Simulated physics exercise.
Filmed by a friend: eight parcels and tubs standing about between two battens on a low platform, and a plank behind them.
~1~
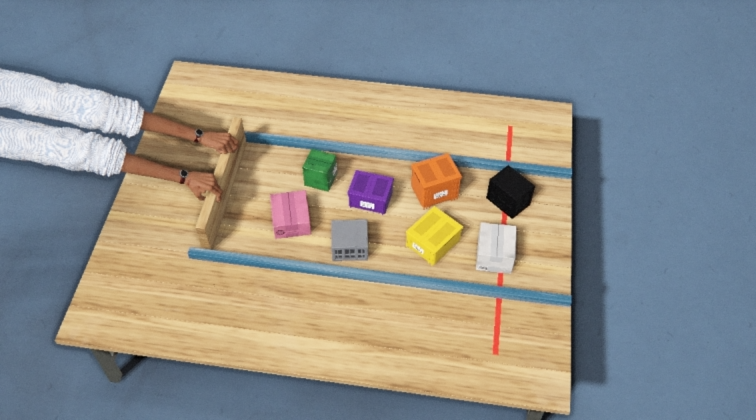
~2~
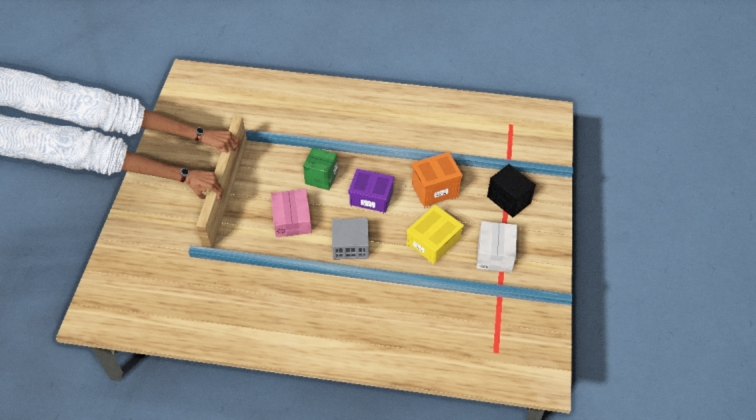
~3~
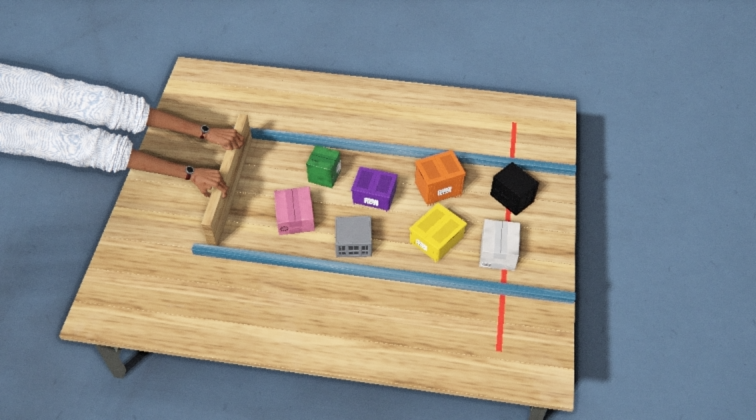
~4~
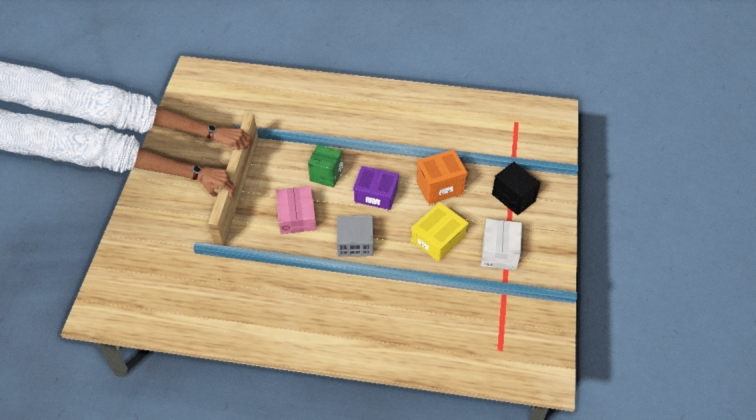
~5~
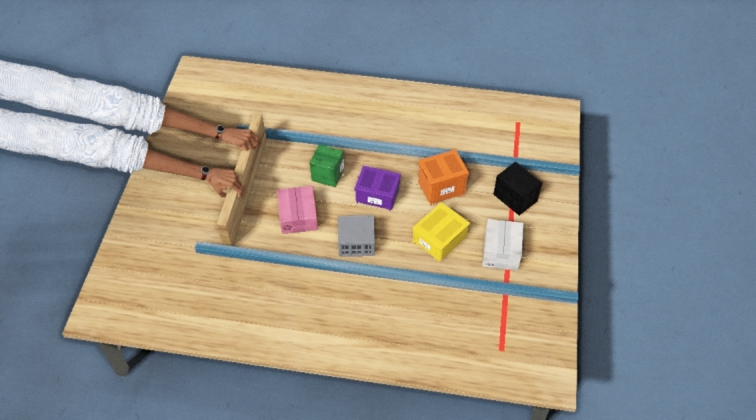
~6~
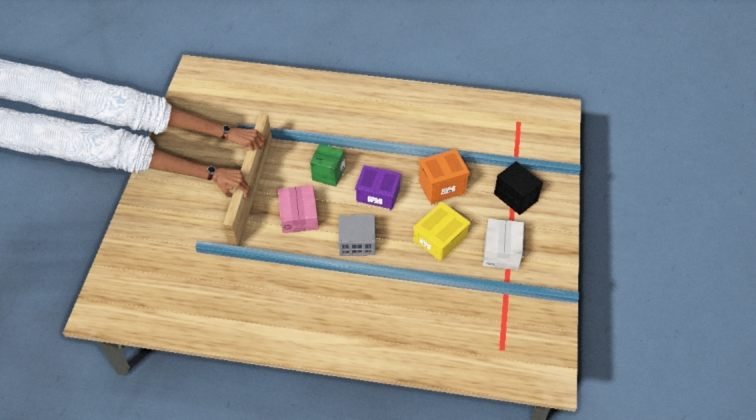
In this clip, a pair of hands slides an upright plank slightly to the right between two blue battens on a wooden surface, while eight variously coloured parcels and tubs ahead of it stay where they are.
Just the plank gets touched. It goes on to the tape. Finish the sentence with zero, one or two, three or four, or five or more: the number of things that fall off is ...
The number of things that fall off is three or four.
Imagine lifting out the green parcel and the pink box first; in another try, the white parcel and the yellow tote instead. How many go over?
First try 1, second try 1.
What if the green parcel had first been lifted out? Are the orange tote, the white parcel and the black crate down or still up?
Outcome: The orange tote holds its spot, the white parcel goes off, the black crate holds its spot.
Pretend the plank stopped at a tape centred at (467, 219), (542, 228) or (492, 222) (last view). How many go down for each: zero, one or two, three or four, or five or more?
Taking the three places in turn: Just one or two, five or more, one to two.
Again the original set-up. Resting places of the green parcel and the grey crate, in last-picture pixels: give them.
(529, 186) and (565, 271), roughly.
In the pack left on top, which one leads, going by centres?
It is the grey crate.
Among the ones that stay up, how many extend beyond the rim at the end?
The total here is 1.
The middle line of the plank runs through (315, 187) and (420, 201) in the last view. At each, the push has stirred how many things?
The number moved is 3 and then 7.
A little later, none off yet; black crate at rest near (518, 188); white parcel at rest near (503, 244); yellow tote at rest near (441, 232).
Next, none off yet; black crate at rest near (518, 188); white parcel shifted a little near (519, 245); yellow tote shifted about its own width near (482, 231).
Later still, none off yet; black crate shifted about its own width near (547, 192); white parcel shifted well along near (581, 237); yellow tote shifted well along near (534, 235).
When it is over, the number that fall off is three or four; down, yellow tote, white parcel and black crate.
